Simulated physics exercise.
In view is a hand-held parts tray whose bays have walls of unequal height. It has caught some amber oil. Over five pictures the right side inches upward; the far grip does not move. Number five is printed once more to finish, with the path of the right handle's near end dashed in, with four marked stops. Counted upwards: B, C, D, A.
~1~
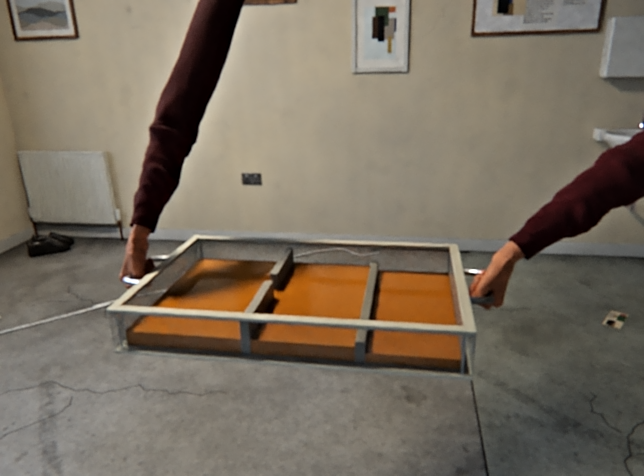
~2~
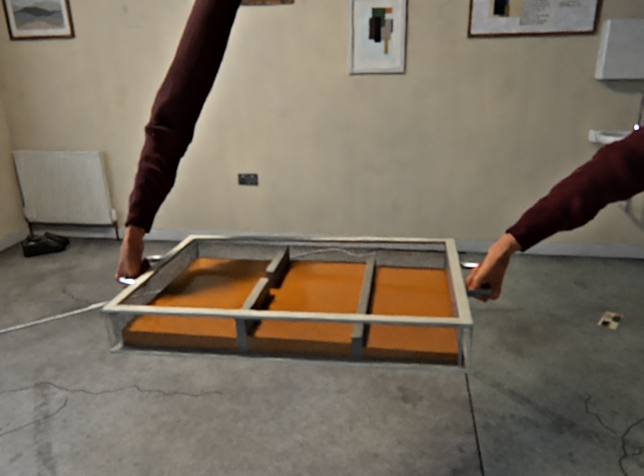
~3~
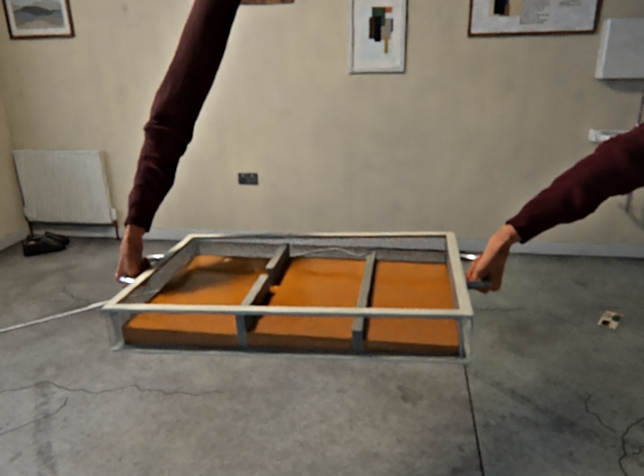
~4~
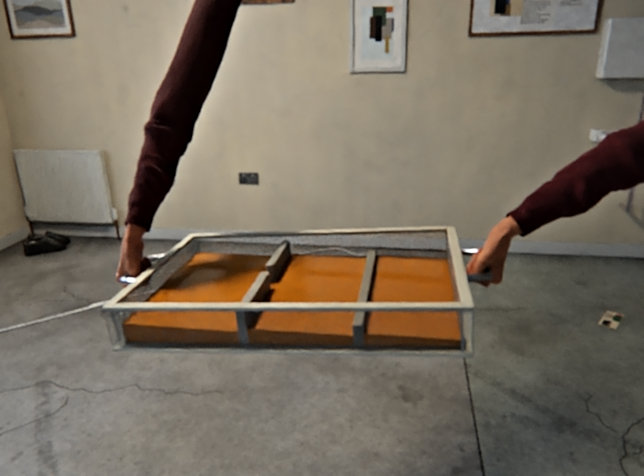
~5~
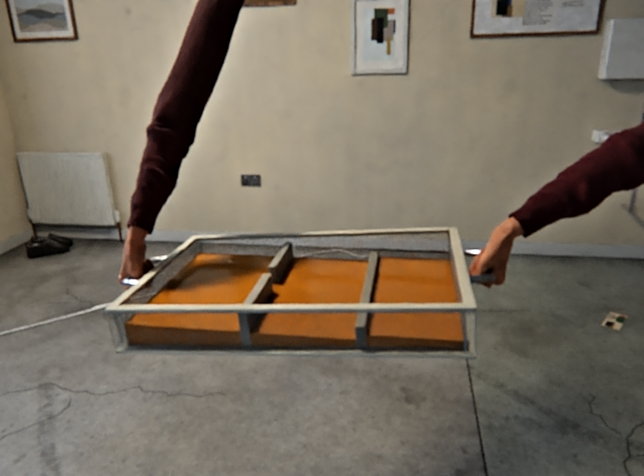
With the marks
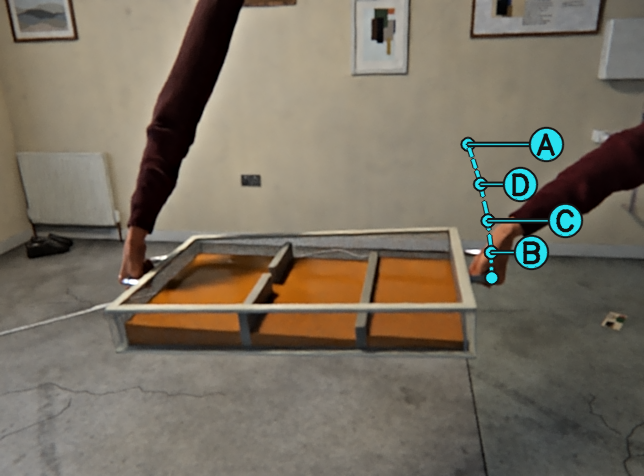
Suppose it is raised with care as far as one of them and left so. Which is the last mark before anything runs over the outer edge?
It is C.
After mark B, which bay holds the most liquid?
That is the left bay.
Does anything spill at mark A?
Yes, that goes wrong.
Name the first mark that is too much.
D.
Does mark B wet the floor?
No.
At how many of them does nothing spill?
Two of the four.
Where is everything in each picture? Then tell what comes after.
The tray is level; deepest in the left bay, at (219, 292), shallowest in the right; right handle at (487, 286).
Tipped about 1° down to the left; no wall is crossed; right handle at (483, 279).
Tipped about 3° down to the left; no wall is crossed; right handle at (483, 271).
Tipped about 4° down to the left; no wall is crossed; right handle at (484, 264).
Tipped about 4° down to the left; deepest in the left bay, at (218, 285), shallowest in the right; right handle at (487, 265).
On the marked copy, A at (468, 144); B at (491, 252); C at (487, 220); D at (480, 184).
With A, about 36 % goes over the rim.
With B, nothing spills; the left bay holds the most.
With C, nothing spills; the left bay holds the most.
With D, about 13 % goes over the rim.
